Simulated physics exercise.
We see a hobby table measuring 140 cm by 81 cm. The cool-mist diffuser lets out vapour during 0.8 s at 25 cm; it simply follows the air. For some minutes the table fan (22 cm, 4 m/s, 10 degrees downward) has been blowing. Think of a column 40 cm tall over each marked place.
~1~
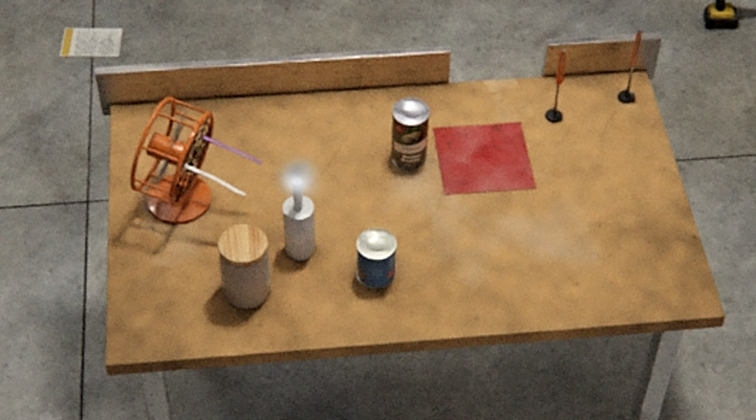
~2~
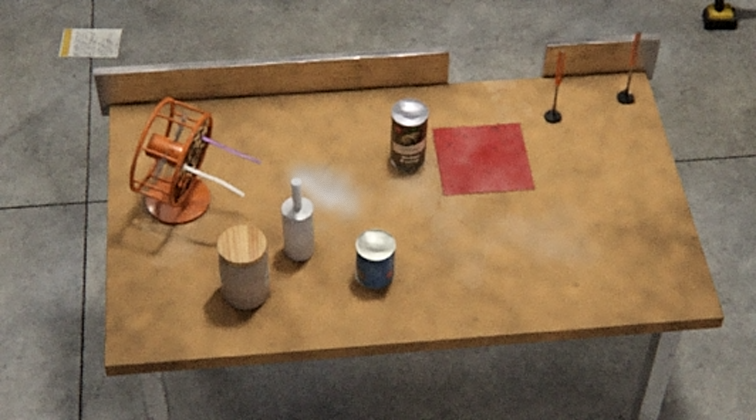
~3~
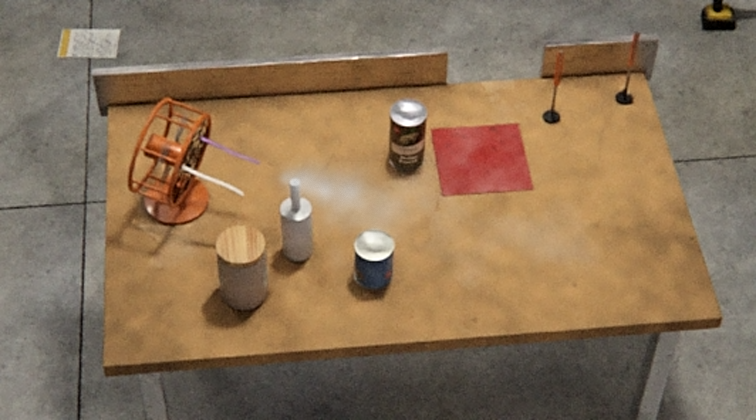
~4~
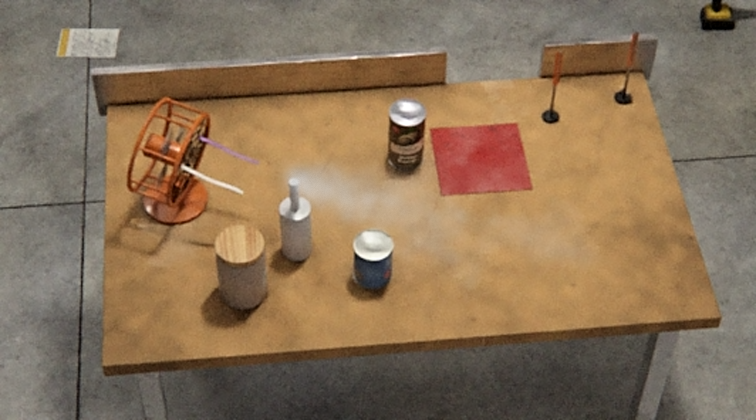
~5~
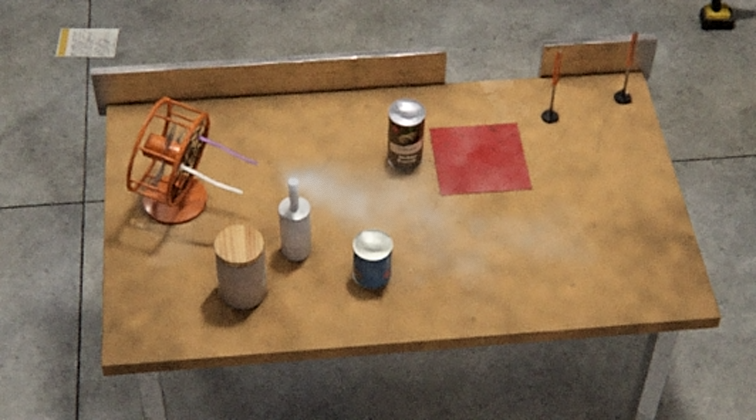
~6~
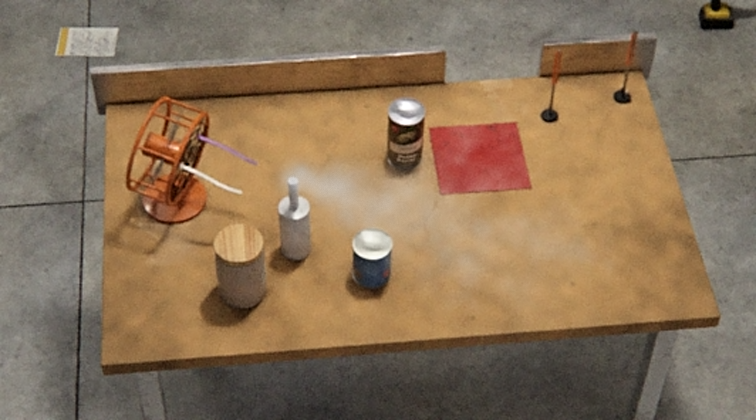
The footage shows an orange table fan with two streamers on a wooden table, while pale vapour emerges from a small white bottle-shaped diffuser, drifts right between two tins and spreads thinly toward the lower right.
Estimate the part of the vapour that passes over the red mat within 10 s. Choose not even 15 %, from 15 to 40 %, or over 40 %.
The share reaching it is under 15 %.
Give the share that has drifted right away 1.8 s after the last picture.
About 90 %.
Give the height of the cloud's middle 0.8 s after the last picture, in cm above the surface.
Roughly 16 cm up.
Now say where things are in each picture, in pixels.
In the first frame, the vapour is thickest near (297, 178), the cool-mist diffuser stands at (298, 193) and the table fan is at (173, 152).
In the second frame, the vapour is thickest near (325, 190) and reaches out to (352, 207) and the red mat is centred on (483, 159).
In the third frame, the vapour is thickest near (340, 192) and reaches out to (393, 221), a ribbon ends at (557, 85) and a ribbon ends at (631, 66).
In the fourth frame, the vapour is thickest near (354, 196) and reaches out to (445, 238), the top of a tin is at (408, 112) and the top of a tin is at (373, 244).
In the fifth frame, the vapour is thickest near (363, 201) and reaches out to (483, 256).
In the sixth frame, the vapour is thickest near (384, 208) and reaches out to (530, 275), a ribbon ends at (555, 83) and a ribbon ends at (629, 64).
Then, 0.8 s after the last picture we count, 0 % has passed over the red mat, with 66 % still about or yet to come, and the middle of the rest is near (583, 286).
Then, 1.8 s after the last picture we count, 0 % has passed over the red mat, with 7 % still about or yet to come.
Then, 3.8 s after the last picture we count, 0 % has passed over the red mat, with 0 % still about or yet to come.
Then, 9.8 s after the last picture we count, 0 % has passed over the red mat, with 0 % still about or yet to come.
